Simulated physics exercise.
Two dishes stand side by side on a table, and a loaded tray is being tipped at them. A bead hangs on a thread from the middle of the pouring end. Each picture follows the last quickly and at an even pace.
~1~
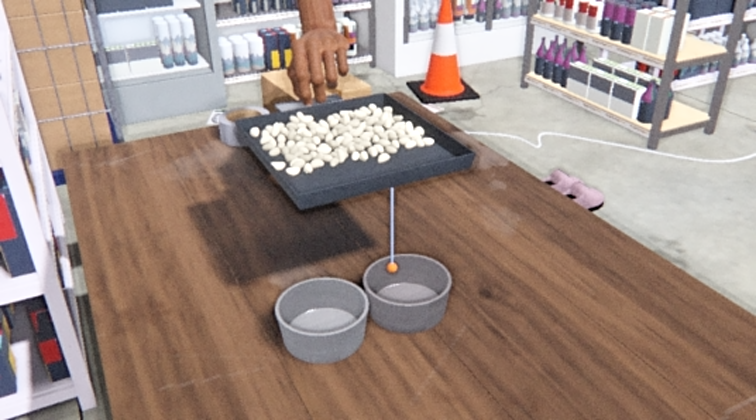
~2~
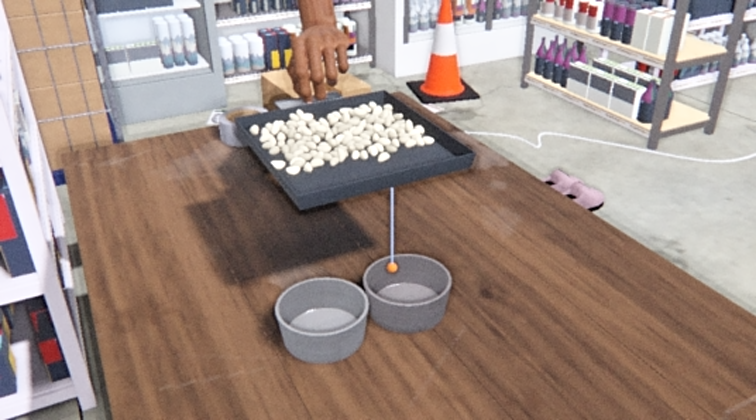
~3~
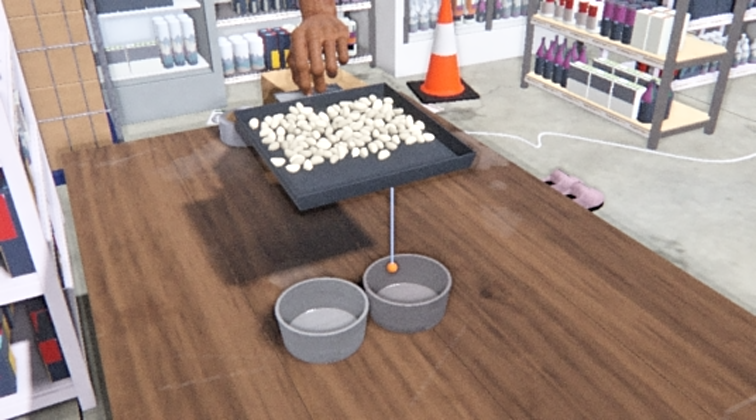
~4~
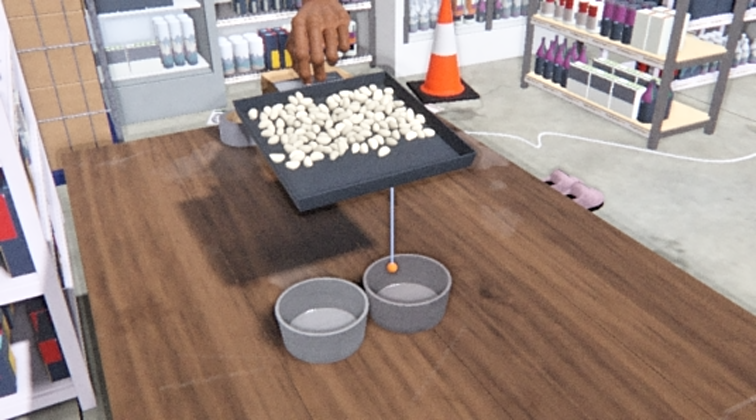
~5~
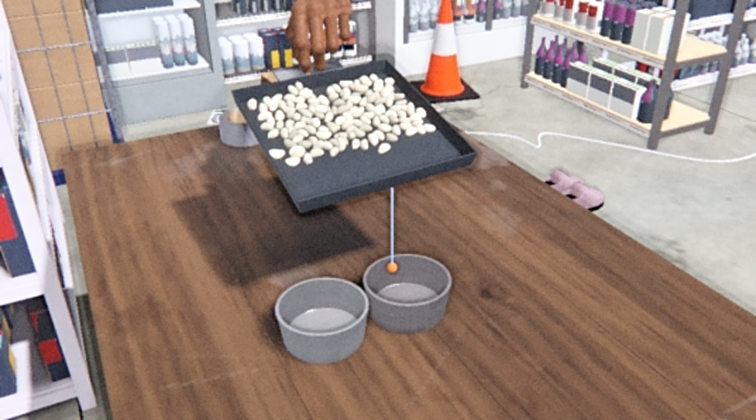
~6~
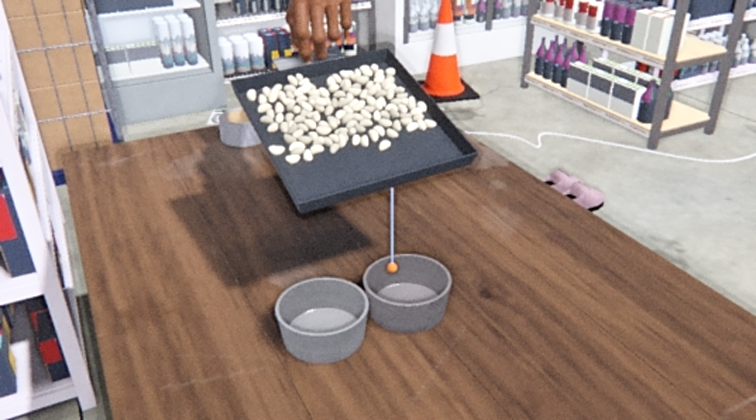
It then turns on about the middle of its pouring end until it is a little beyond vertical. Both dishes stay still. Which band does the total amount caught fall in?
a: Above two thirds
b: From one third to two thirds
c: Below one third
The answer is b.
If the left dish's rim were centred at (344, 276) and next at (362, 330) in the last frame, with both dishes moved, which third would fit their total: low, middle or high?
In order: Below one third, then more than two thirds.
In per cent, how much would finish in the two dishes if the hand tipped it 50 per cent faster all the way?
I'd expect near 40 per cent.
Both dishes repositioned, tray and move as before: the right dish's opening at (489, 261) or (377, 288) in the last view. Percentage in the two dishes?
In order, 20 % and 40 %.
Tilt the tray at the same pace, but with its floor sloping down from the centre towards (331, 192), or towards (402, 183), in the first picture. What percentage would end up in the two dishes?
The first try yields 80 percent and the second 20 percent.
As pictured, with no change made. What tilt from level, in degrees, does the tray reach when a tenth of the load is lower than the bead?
It sits at roughly 100°.
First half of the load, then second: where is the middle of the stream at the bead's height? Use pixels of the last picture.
Roughly at (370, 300) first, and then at (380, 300).
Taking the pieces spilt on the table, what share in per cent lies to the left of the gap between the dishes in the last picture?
10 per cent, roughly.
Shortly afterwards, tray tipped steeply; all but a few on the tray; only a few outside both; only a few in the air.
Next, tray tipped past a quarter turn; the bulk on the tray; a little in the left dish; only a few in the right dish; a little outside both; a little in the air.
Some moments later, tray tipped past a quarter turn; near a third in the left dish; a little in the right dish; near half outside both.
In the end, tray tipped past a quarter turn; near a third in the left dish; a little in the right dish; near half outside both.
